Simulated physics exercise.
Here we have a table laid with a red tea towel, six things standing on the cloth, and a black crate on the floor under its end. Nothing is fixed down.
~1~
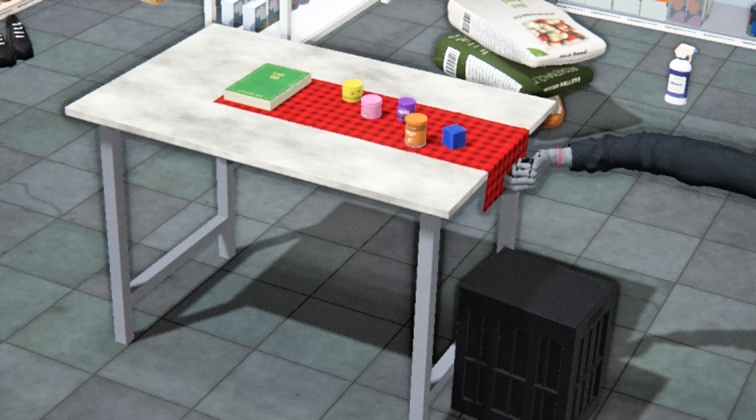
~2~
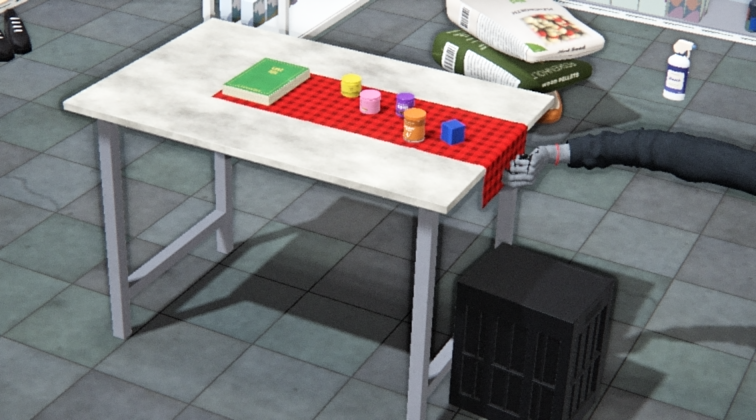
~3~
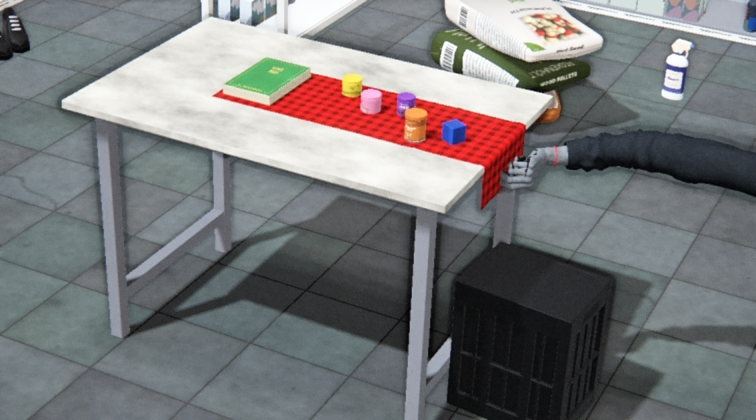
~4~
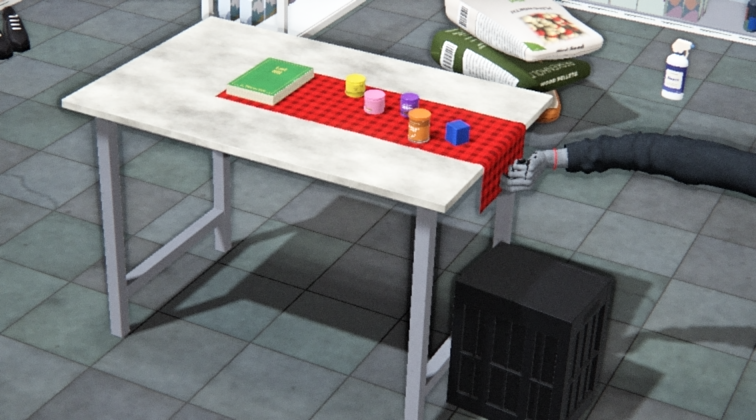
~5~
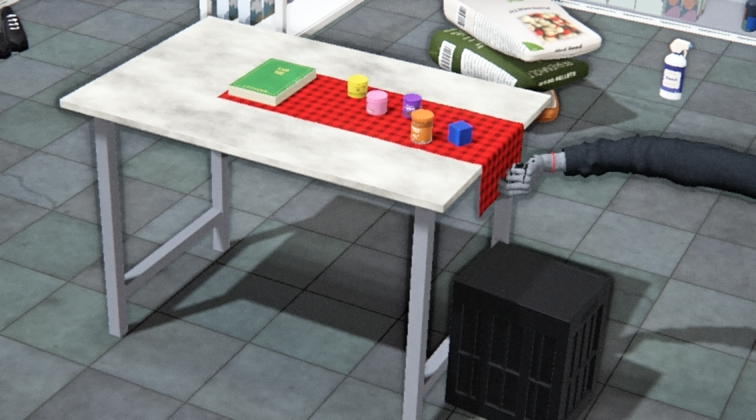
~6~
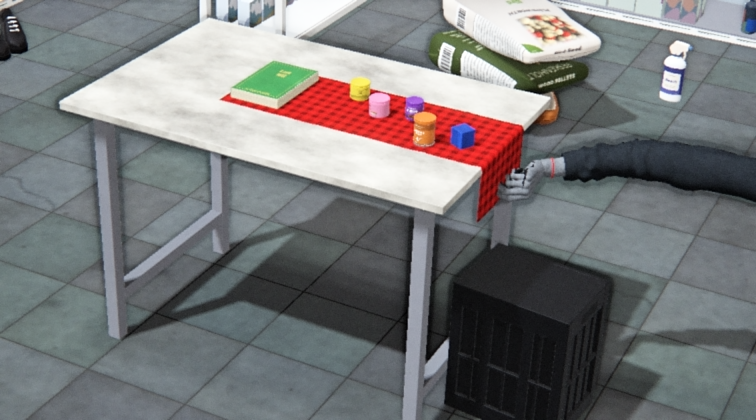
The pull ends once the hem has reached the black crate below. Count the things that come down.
It carries off two.
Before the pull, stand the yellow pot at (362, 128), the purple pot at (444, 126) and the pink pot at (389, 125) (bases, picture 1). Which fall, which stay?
The yellow pot holds on, the purple pot tumbles off, the pink pot survives.
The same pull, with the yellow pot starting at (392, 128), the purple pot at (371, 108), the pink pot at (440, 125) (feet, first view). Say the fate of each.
The yellow pot holds on, the purple pot stays on, the pink pot goes over.
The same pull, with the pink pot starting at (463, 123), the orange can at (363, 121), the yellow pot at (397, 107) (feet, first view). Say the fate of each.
The pink pot comes down, the orange can keeps its place on top, the yellow pot holds on.
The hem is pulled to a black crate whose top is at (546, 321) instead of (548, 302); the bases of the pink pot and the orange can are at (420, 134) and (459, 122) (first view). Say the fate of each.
The pink pot is carried off, the orange can comes down.
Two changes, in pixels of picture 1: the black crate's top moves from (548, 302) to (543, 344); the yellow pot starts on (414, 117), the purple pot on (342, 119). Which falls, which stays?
The yellow pot tumbles off; the purple pot does not fall.
Early on, hem near (498, 224); all still up.
Midway, hem near (496, 259); blue cube gone.
Near the end, hem on the crate; blue cube and orange can gone.
Finally, hem on the crate; blue cube and orange can gone. The answer is two.
